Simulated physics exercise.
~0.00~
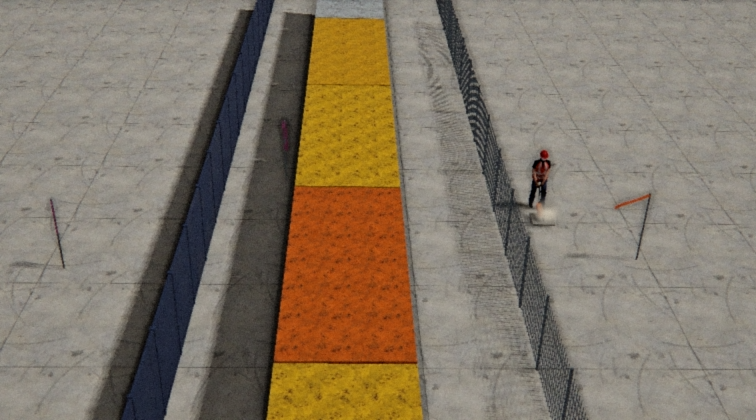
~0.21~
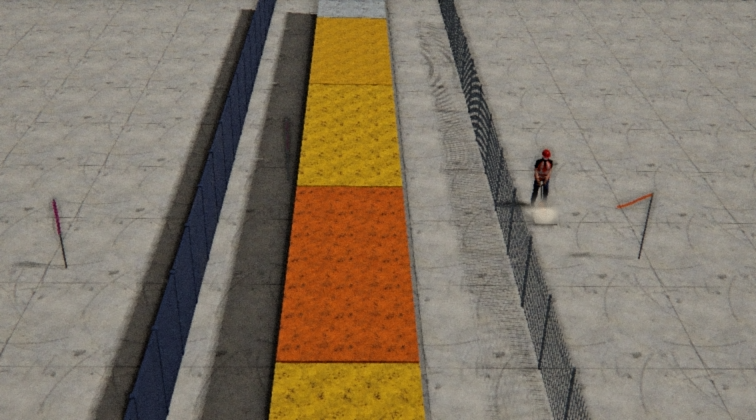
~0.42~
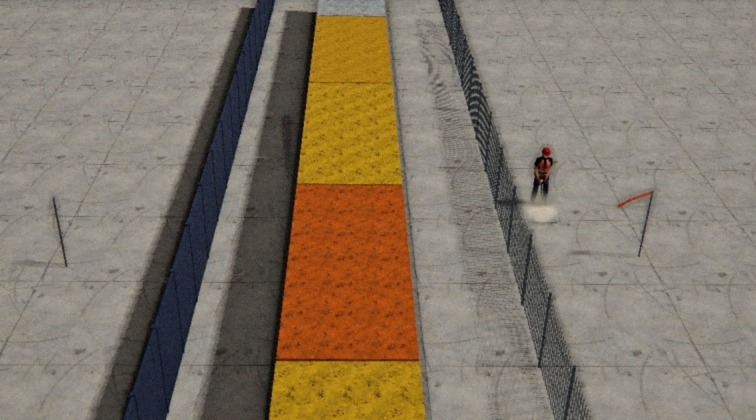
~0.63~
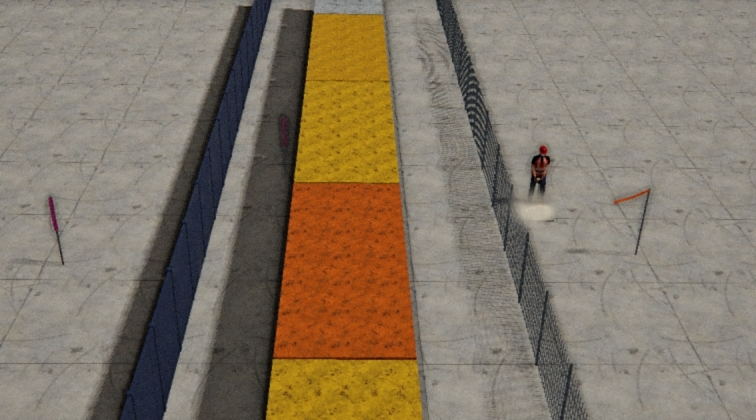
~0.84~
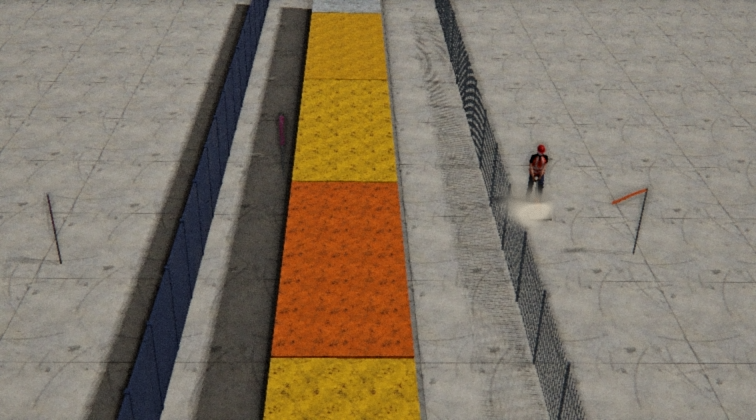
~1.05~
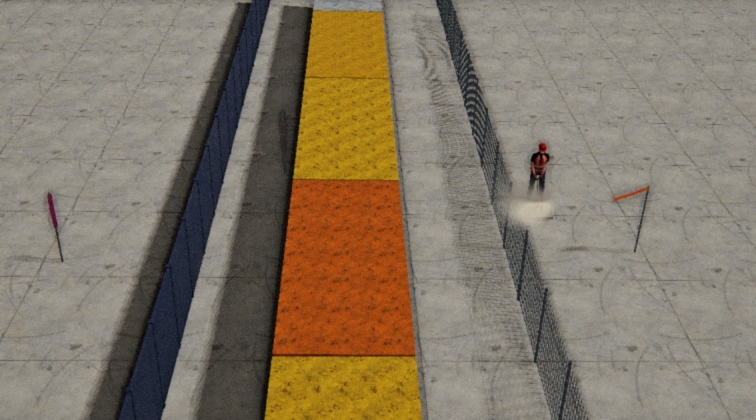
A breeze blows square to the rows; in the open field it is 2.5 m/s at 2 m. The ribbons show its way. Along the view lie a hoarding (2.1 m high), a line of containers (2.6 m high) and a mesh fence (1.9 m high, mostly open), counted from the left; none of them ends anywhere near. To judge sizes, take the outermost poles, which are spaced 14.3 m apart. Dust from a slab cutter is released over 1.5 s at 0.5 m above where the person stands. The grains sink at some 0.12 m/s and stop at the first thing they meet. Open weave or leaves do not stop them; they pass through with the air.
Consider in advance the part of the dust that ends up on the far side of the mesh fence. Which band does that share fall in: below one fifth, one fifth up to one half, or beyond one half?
Most likely the majority of the dust gets across.
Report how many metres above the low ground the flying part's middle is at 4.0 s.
The middle is at about 0.8 m above the low ground.
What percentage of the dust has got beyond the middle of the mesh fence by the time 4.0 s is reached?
Share: Approx. 70 %.
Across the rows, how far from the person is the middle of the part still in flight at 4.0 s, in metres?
2.0 metres.
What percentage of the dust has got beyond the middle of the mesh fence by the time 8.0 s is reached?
Estimate: Roughly 75 per cent.
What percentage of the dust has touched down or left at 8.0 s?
About 55 per cent.
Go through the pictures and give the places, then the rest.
The dust in the air spans x = 540 to 555 around y = 210 and it comes from (544, 216), in the first picture.
The right ribbon ends at (617, 207), leaning 65 degrees to the left and the dust in the air spans x = 535 to 550 around y = 210, in the second picture.
The dust in the air spans x = 530 to 550 around y = 210 and the top of the mesh fence crosses (506, 161), in the third picture.
The left ribbon ends at (57, 231), hanging almost straight and the dust in the air spans x = 520 to 545 around y = 205, in the fourth picture.
The right ribbon ends at (612, 203), leaning 65 degrees to the left and the dust in the air spans x = 510 to 545 around y = 205, in the fifth picture.
The dust in the air spans x = 505 to 545 around y = 205 and the top of the mesh fence crosses (503, 156), in the sixth picture.
After 2.5 s, 88 % is in the air or yet to come; 36 % is beyond the mesh fence; the middle of what still flies is 0.5 m above the low ground, near (502, 204).
After 4.0 s, 68 % is in the air or yet to come; 71 % is beyond the mesh fence; the middle of what still flies is 0.7 m above the low ground, near (465, 196).
After 8.0 s, 47 % is in the air or yet to come; 75 % is beyond the mesh fence; the middle of what still flies is 3.3 m above the low ground, near (312, 104).
After 20.0 s, 24 % is in the air or yet to come; 75 % is beyond the mesh fence.
After 45.0 s, 2 % is in the air or yet to come; 75 % is beyond the mesh fence.
